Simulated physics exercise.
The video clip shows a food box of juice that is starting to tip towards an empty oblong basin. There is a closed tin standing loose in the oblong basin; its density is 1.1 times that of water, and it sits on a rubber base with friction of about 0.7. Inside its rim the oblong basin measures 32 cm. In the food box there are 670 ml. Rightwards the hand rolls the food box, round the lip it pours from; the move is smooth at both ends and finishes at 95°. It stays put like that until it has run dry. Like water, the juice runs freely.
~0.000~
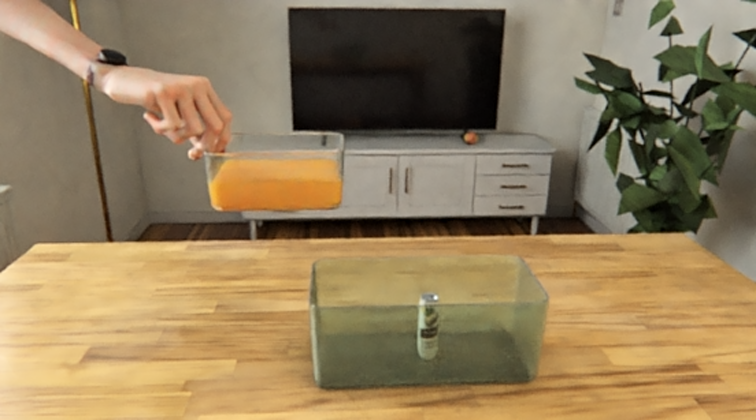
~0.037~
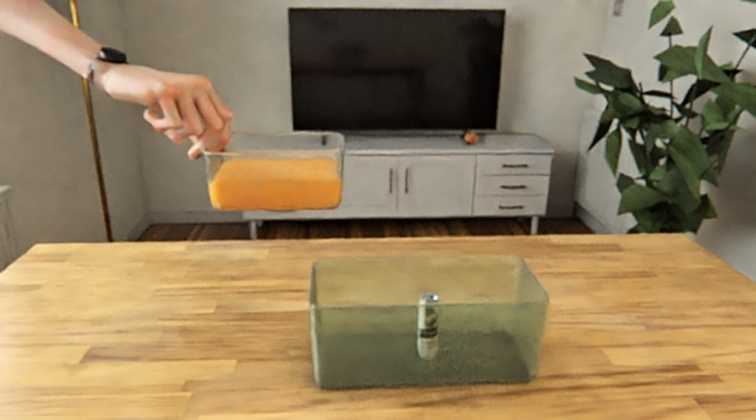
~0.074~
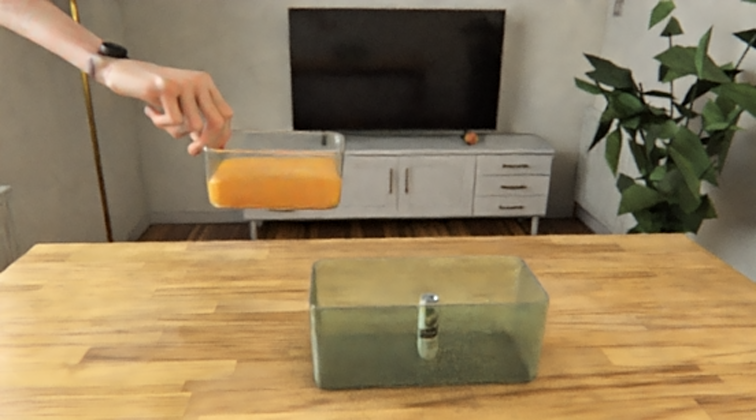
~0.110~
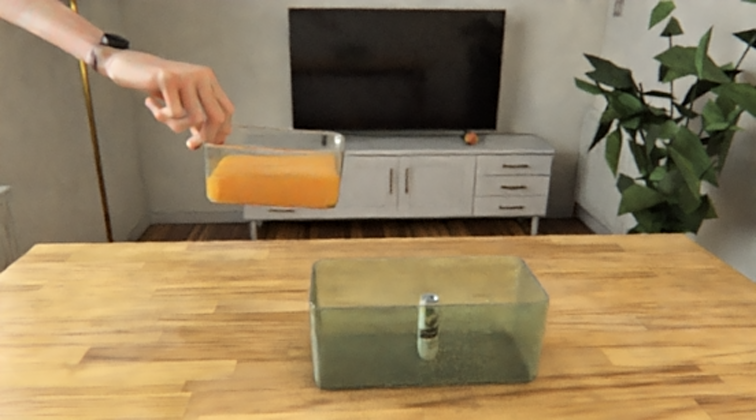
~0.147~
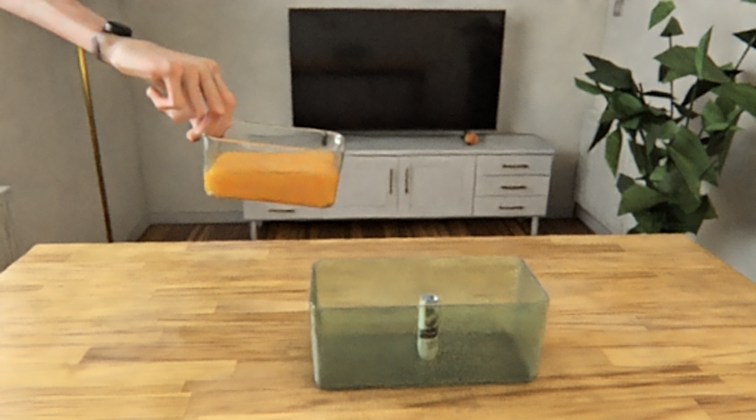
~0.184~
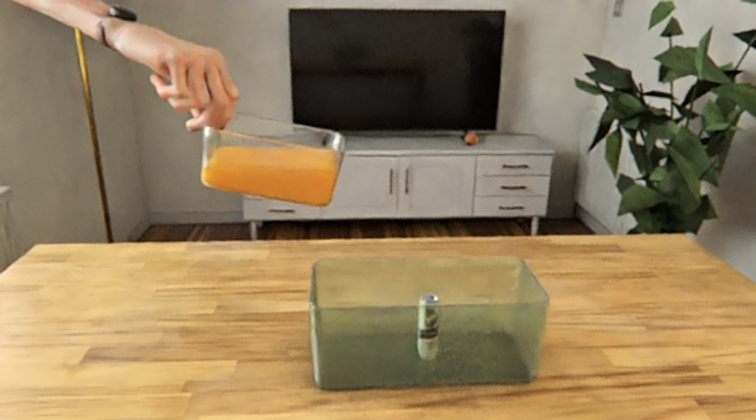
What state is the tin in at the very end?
The tin is upright.
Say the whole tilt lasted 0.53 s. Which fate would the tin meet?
It stays steady, then.
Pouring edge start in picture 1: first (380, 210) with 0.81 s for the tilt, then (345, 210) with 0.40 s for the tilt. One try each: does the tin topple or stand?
Trial 1 - tin stays standing; trial 2 - tin tips.
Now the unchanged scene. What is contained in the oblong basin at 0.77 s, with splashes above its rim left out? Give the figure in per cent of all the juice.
I'd put it at roughly 48 per cent.
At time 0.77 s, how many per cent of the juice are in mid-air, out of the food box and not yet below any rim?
Some 38 % is up in the air.
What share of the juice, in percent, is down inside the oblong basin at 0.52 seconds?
I reckon close to 0 percent of it.
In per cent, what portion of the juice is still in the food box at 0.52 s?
Fraction remaining: Approx. 68 per cent.
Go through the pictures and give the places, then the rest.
It leans 0°; its right rim is at (343, 144); the juice meets the walls at (218, 170) and (340, 168); the oblong basin's rim runs from (312, 283) to (535, 278); the tin's top is at (429, 300), in the first picture.
It leans 0°; its right rim is at (343, 144); the juice meets the walls at (217, 170) and (340, 168), in the second picture.
It leans 2°; its right rim is at (343, 144); the juice meets the walls at (217, 168) and (340, 166), in the third picture.
It leans 4°; its right rim is at (343, 144); the juice meets the walls at (217, 165) and (339, 164), in the fourth picture.
It leans 8°; its right rim is at (343, 145); the juice meets the walls at (214, 161) and (338, 161), in the fifth picture.
It leans 12°; its right rim is at (343, 145); the juice meets the walls at (212, 155) and (337, 158), in the sixth picture.
Then, 0.52 s in, the tilt is 68° and 68 per cent is still to pour; the tin stands where it began.
Then, 0.77 s in, the tilt is 94° and 15 per cent is still to pour; the tin stands where it began.
Then, 1.03 s in, the tilt is 95° and 3 per cent is still to pour; the tin stands where it began.
Then, 1.31 s in, the tilt is 95° and 0 per cent is still to pour; the tin stands where it began.
Finally, the tin stands where it began.
